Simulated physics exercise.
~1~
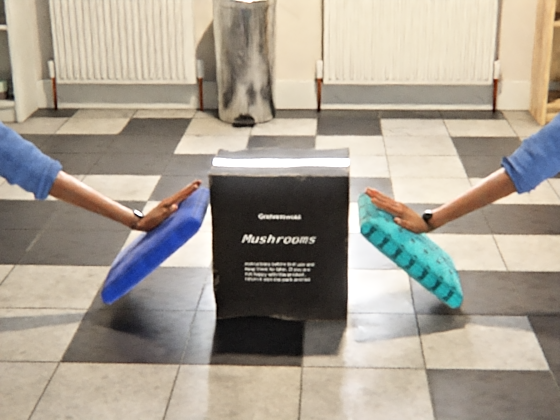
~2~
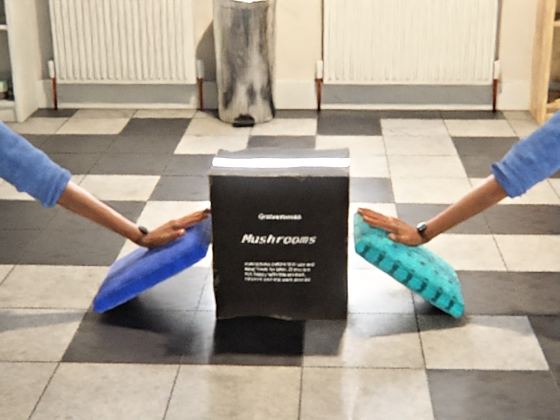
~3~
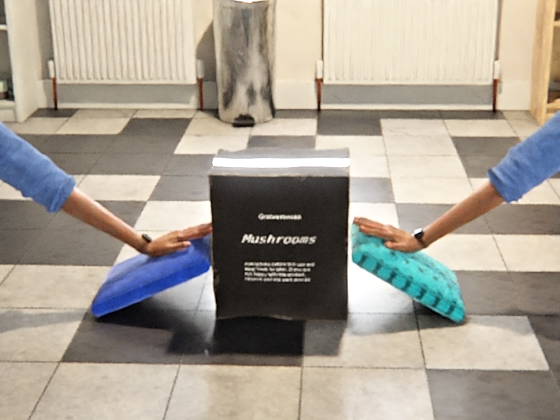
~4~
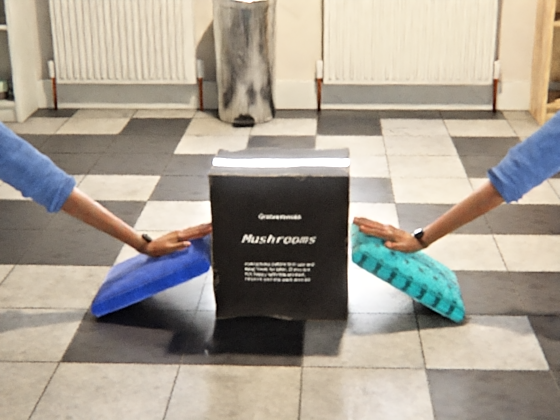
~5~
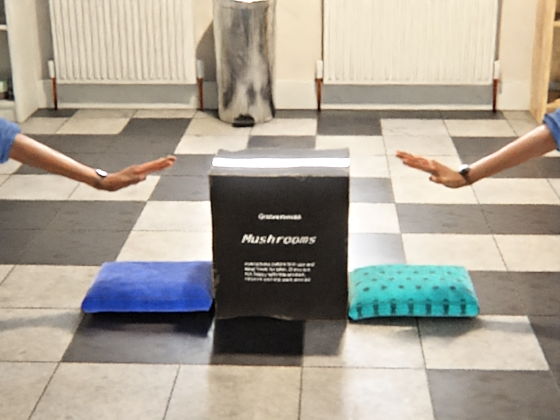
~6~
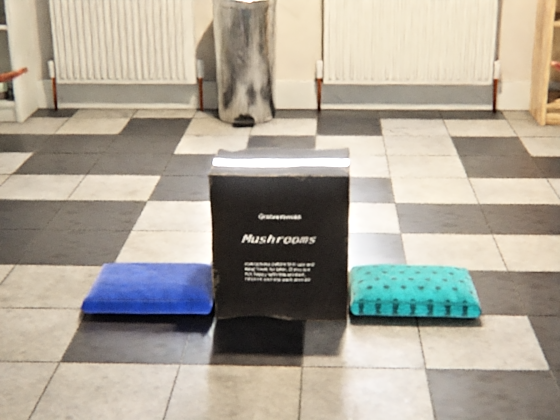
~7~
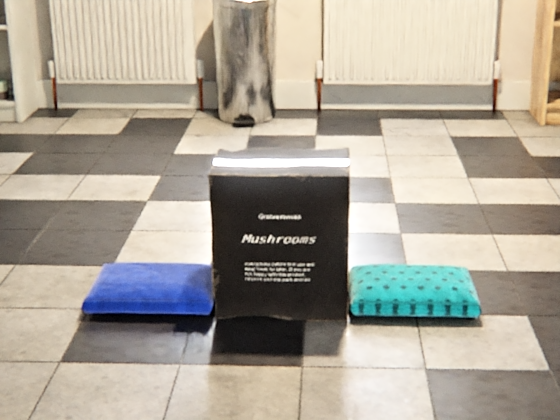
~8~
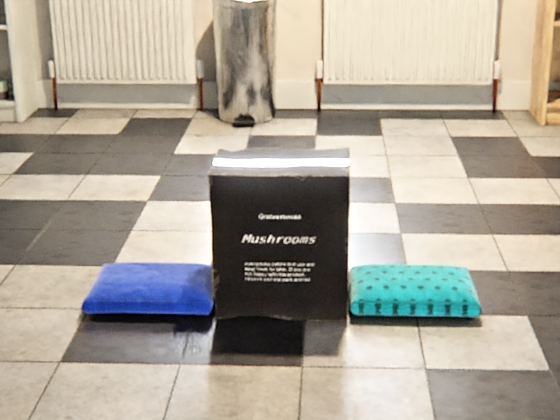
A black box labelled "Mushrooms" stands upright on a checkered floor of dark and pale tiles, seen from the front and slightly above, with white radiators and a metal bin behind it. A hand from each side holds a pillow tilted against the box, a blue one on the left and a turquoise one on the right. The hands lower both pillows a little and pause. Then they let go and draw back out of view, and both pillows drop flat. They stay lying on the floor on either side of the unmoved box.
